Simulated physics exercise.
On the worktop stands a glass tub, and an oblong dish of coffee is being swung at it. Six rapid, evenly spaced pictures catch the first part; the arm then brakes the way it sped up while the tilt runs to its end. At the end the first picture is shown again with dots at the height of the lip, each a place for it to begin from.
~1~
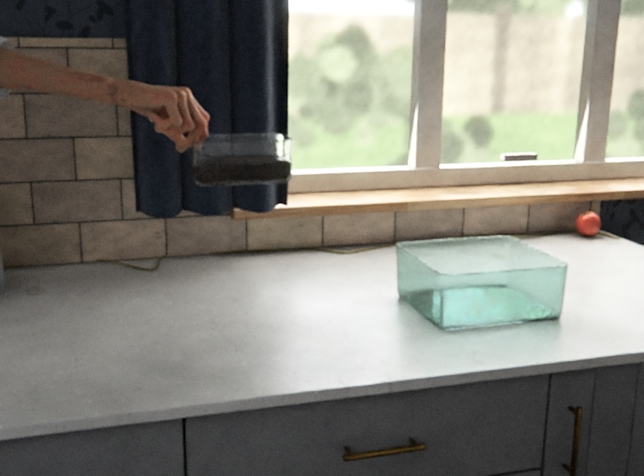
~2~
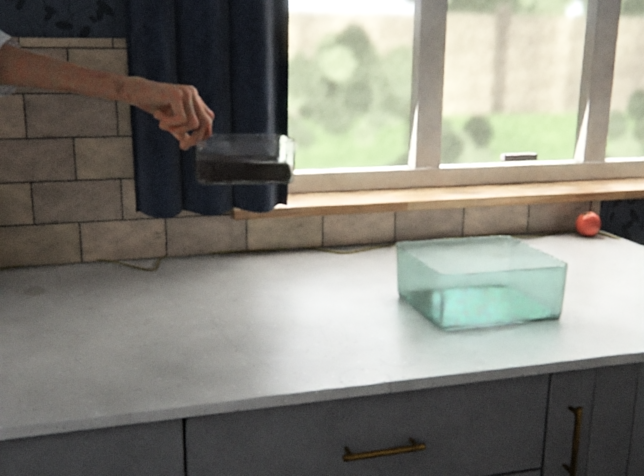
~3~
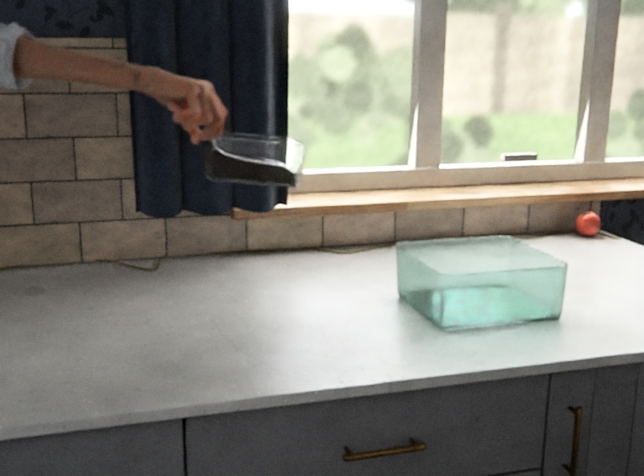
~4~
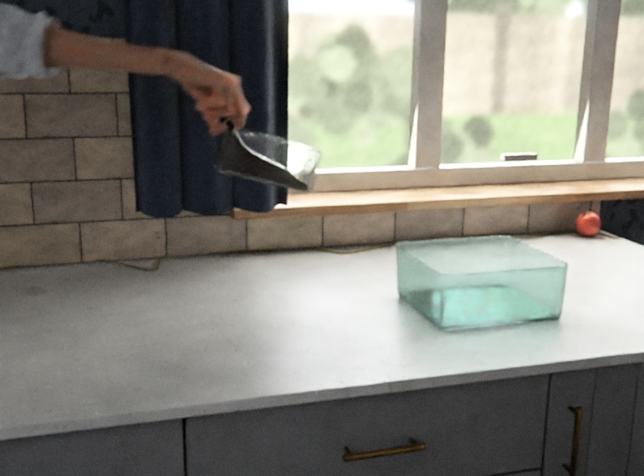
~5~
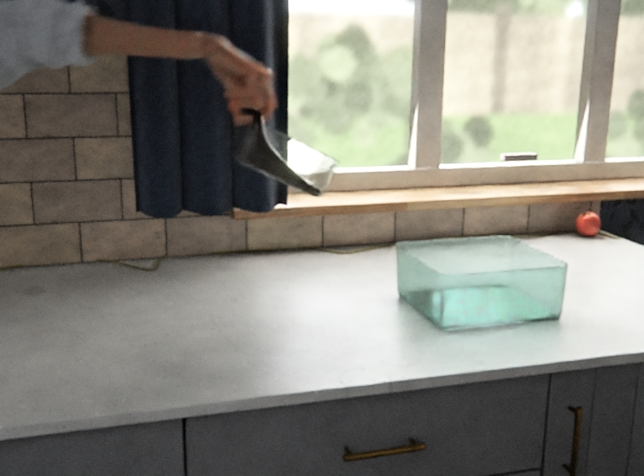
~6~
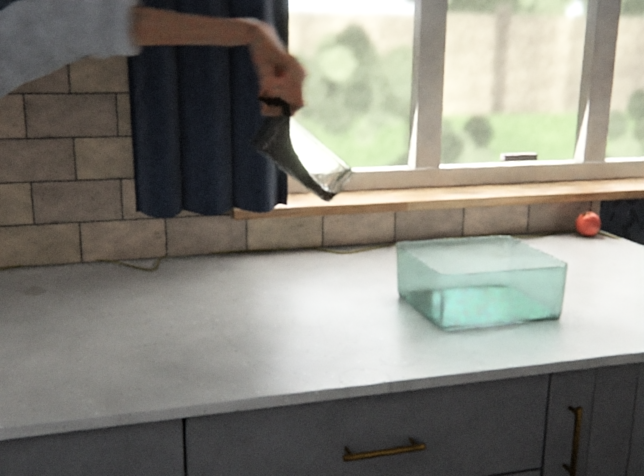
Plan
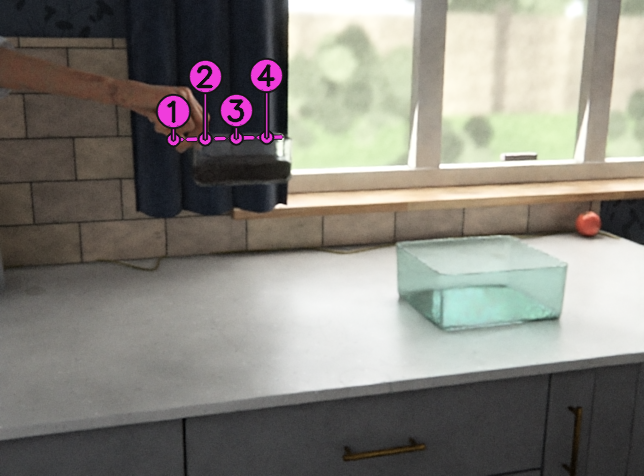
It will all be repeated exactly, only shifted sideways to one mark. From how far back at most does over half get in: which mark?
It is 4.
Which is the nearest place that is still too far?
3.
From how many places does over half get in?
One of the four.
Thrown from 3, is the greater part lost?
Yes, it does.
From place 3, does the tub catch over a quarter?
Yes, it does.
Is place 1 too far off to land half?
Yes, that goes wrong.
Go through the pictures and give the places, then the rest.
Upright, lip at (286, 136); tub from (437, 330) to (560, 317); nothing has left yet, in the first frame.
Upright, lip at (290, 138); nothing has left yet, in the second frame.
Tipped about 7°, lip at (300, 142); nothing has left yet, in the third frame.
Tipped about 15°, lip at (316, 149); coffee is over the rim, down to (231, 127), in the fourth frame.
Tipped about 26°, lip at (333, 158); coffee is over the rim, down to (258, 122), in the fifth frame.
Tipped about 39°, lip at (348, 168); coffee is over the rim, down to (285, 116), in the sixth frame.
In magenta, 1 at (173, 139); 2 at (205, 138); 3 at (236, 138); 4 at (266, 137).
With 1, about 9 % lands in the tub, 87 % falls short and 5 % goes beside or beyond.
With 2, about 14 % lands in the tub, 79 % falls short and 7 % goes beside or beyond.
With 3, about 35 % lands in the tub, 58 % falls short and 7 % goes beside or beyond.
With 4, about 65 % lands in the tub, 28 % falls short and 8 % goes beside or beyond.
